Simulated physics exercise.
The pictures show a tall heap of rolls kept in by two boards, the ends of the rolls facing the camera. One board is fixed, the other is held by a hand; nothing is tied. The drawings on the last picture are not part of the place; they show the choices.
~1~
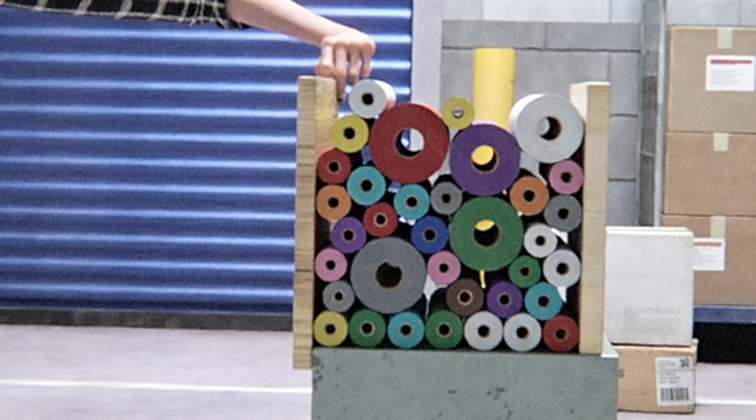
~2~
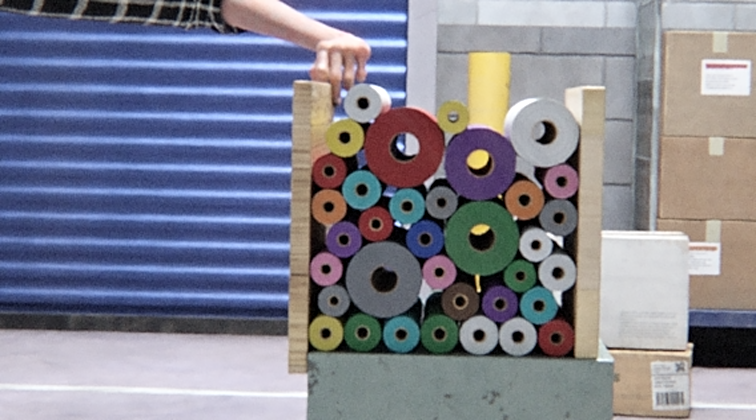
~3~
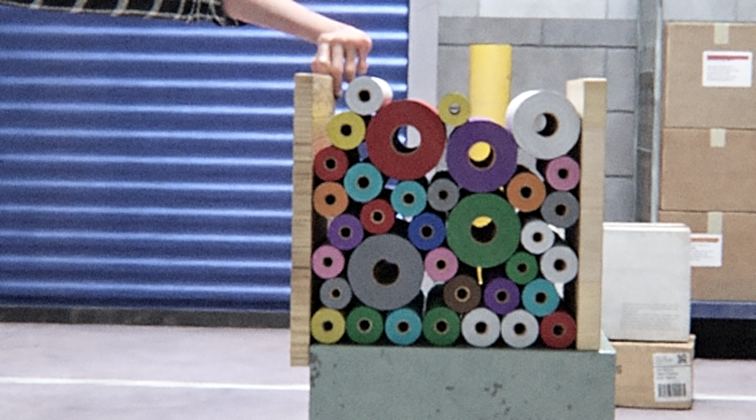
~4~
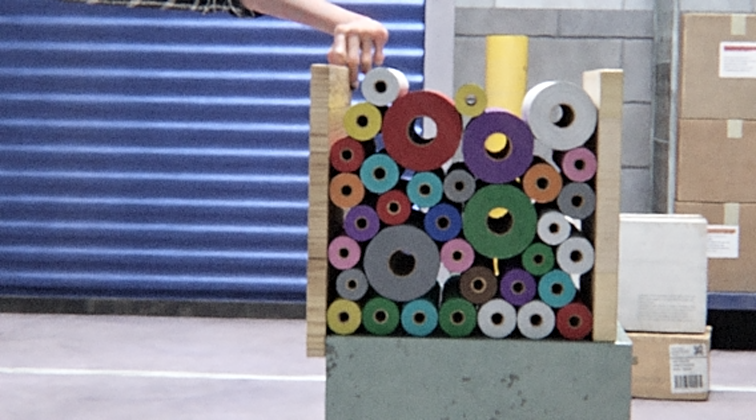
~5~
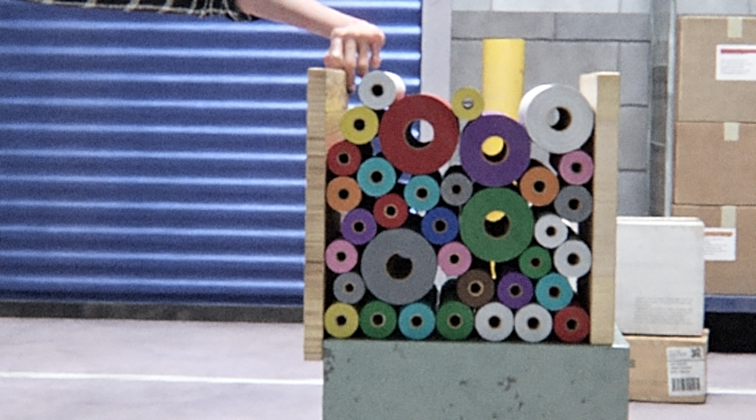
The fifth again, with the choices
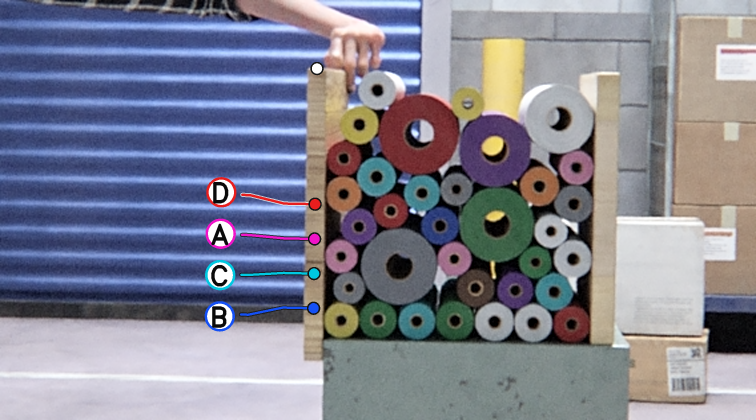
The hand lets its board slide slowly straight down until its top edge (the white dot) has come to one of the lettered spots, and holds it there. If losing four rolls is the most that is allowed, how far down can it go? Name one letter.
Lower it to D and no more.
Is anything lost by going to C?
Yes.
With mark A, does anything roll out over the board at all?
Yes.
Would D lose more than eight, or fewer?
Fewer than eight.
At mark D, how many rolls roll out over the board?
With D, three.
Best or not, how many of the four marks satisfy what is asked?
One of them.
On the copy, A at (315, 239); B at (314, 308); C at (314, 274); D at (315, 204); the white dot at (317, 68).
On D. First, top of the board (326, 132).
Then, top of the board (325, 202).
Finally, top of the board (325, 204), three out over the board.
By contrast, A more than four out over the board; B more than four out over the board; C more than four out over the board.
